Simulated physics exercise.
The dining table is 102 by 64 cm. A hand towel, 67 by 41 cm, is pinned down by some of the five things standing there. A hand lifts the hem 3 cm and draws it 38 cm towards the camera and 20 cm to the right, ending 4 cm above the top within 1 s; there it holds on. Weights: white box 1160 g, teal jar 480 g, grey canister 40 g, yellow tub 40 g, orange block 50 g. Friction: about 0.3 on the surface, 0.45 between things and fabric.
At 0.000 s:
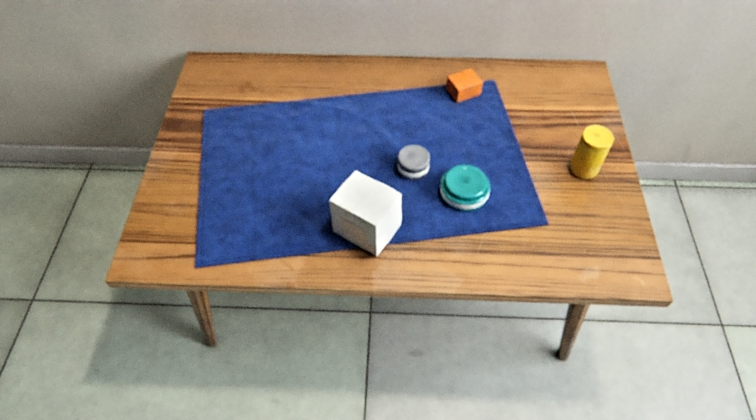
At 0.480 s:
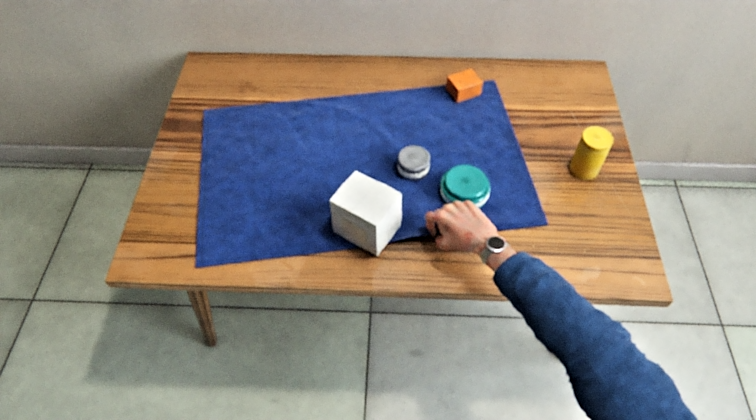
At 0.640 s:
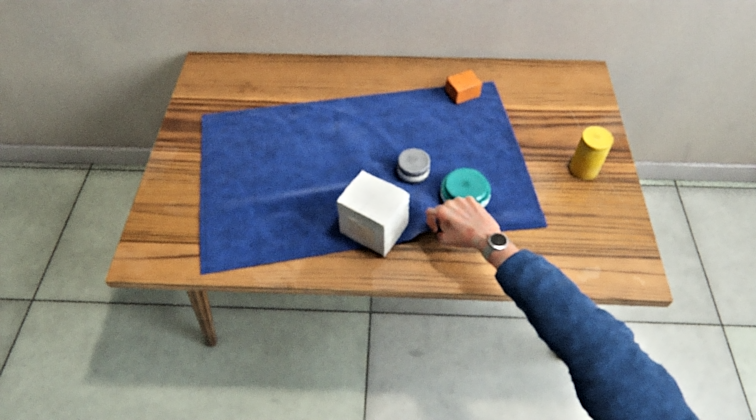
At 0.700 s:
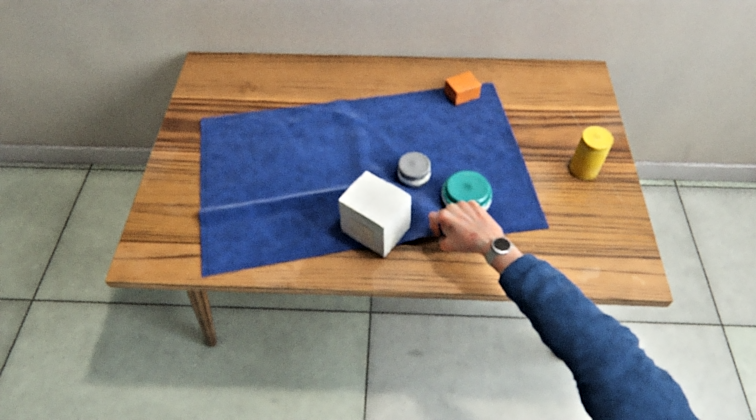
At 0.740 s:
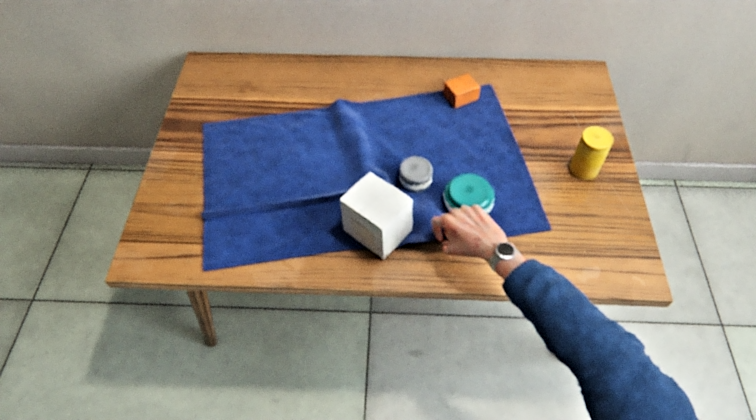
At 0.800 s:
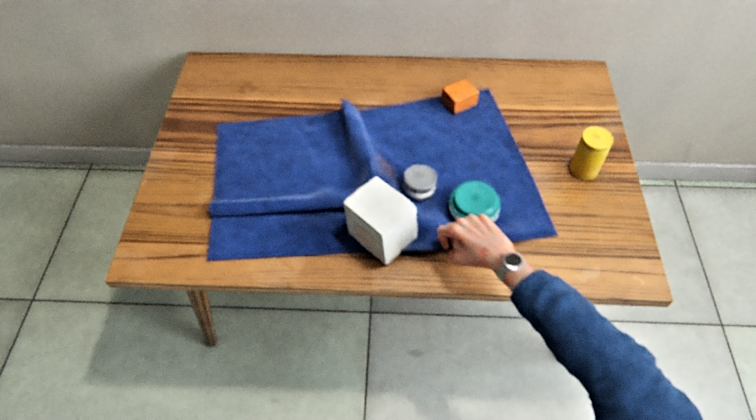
A hand gripped the front edge of a blue cloth on a wooden table and tugged it slightly forward and right, wrinkling it and shifting the white box, teal jar, grey canister and orange block.
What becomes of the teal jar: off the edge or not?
The teal jar drops off.
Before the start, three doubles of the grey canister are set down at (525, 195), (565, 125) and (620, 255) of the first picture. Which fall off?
In turn: Drops off, stays up, stays up.
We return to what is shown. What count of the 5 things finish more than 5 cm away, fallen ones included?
I count 4.
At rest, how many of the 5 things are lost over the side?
I count 3.
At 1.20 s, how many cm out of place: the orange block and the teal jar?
Orange block 25 cm, teal jar 25 cm.
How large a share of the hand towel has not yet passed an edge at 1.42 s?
Some 0 per cent of it.
After 1.0 s, 95 % of the hand towel is still over the top; teal jar 14 cm off its start, grey canister on its side, 14 cm off its start, orange block 13 cm off its start.
After 1.2 s, 70 % of the hand towel is still over the top; teal jar 26 cm off its start, orange block 26 cm off its start, grey canister on its side, 24 cm off its start.
After 1.4 s, 0 % of the hand towel is still over the top; teal jar over the edge, grey canister on its side, 43 cm off its start at (565, 325), orange block 41 cm off its start at (482, 231).
After 1.6 s, 0 % of the hand towel is still over the top; teal jar over the edge, grey canister over the edge, white box over the edge.
After 3.2 s, 0 % of the hand towel is still over the top; teal jar over the edge, grey canister over the edge, white box over the edge, orange block 45 cm off its start at (495, 252).
